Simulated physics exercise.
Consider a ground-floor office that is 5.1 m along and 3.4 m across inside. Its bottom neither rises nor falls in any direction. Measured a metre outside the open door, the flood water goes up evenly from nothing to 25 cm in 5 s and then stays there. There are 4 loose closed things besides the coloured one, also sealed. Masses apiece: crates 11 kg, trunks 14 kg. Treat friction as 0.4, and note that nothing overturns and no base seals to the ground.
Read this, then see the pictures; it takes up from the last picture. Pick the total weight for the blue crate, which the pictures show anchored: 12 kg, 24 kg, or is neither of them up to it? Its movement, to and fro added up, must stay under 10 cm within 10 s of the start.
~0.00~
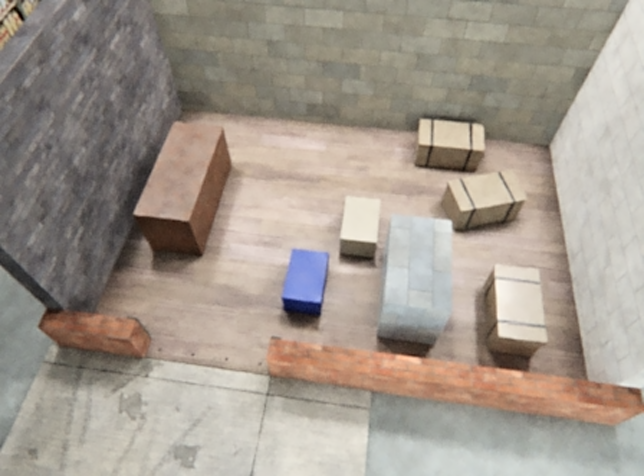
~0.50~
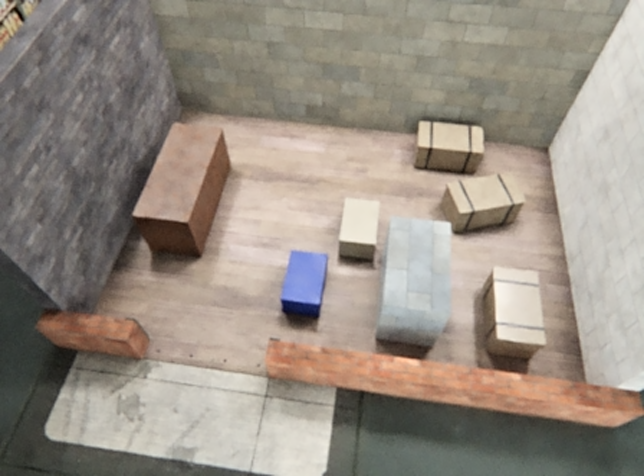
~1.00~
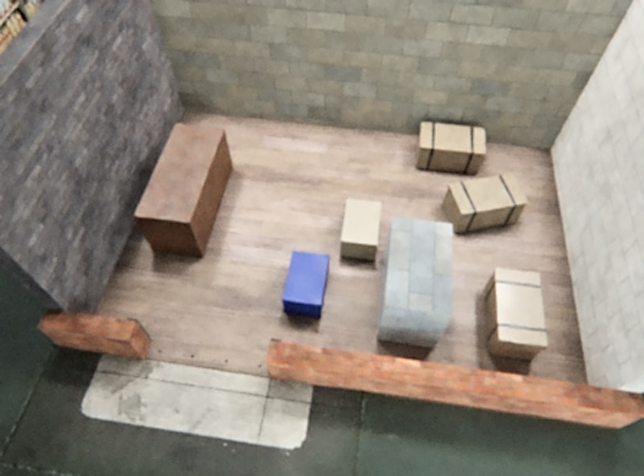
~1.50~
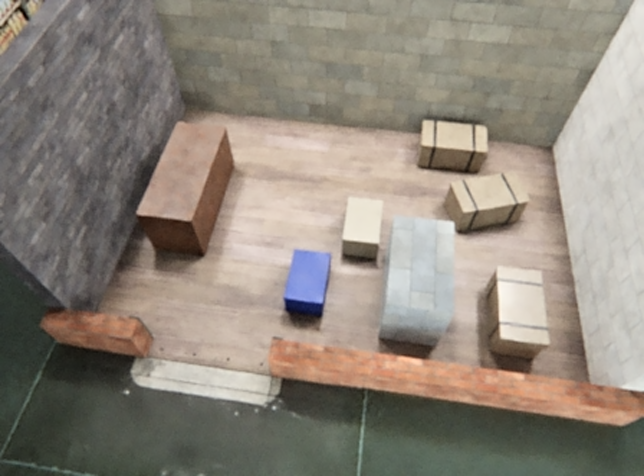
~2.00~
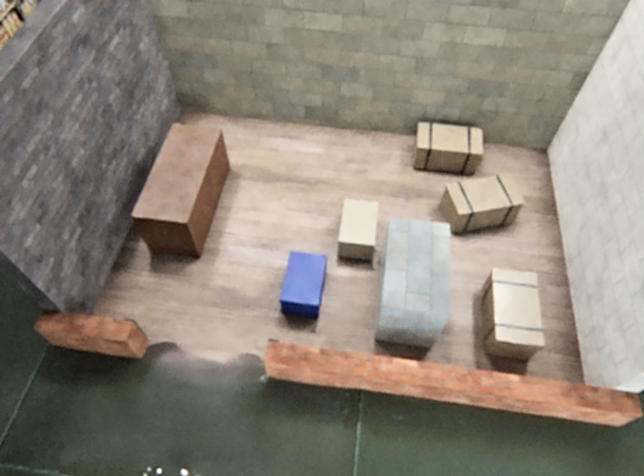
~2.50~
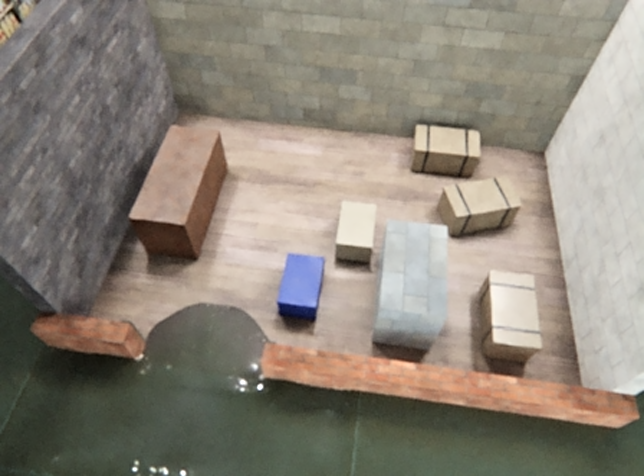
Neither is up to it.
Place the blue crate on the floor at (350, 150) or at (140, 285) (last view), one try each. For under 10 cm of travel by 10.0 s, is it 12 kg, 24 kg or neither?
Neither mass does it, then neither mass does it.
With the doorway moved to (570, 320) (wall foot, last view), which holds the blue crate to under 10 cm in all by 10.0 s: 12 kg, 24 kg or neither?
In that setup just the second mass works.
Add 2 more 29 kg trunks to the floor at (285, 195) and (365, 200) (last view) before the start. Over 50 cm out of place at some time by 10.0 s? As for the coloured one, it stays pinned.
Result, in order - exceeds it; falls shy.
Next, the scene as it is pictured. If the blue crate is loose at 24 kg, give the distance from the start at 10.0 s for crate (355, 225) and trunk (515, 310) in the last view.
First 10 cm, then 20 cm.
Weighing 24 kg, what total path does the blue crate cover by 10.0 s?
About 20 cm.
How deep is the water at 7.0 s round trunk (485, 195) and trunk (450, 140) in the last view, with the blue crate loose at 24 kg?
About 0 and 3 cm.
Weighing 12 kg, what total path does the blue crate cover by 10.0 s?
60 cm in all.
After 3.5 s the blue crate would be 0 cm from its start with 12 kg and 0 cm from its start with 24 kg; 1 cm of water round it then.
After 4.5 s the blue crate would be 10 cm from its start with 12 kg and 0 cm from its start with 24 kg; 4 cm of water round it then.
After 7.0 s the blue crate would be 50 cm from its start with 12 kg and 14 cm from its start with 24 kg; 5 cm of water round it then.
After 10.0 s the blue crate would be 58 cm from its start with 12 kg and 22 cm from its start with 24 kg; 5 cm of water round it then.
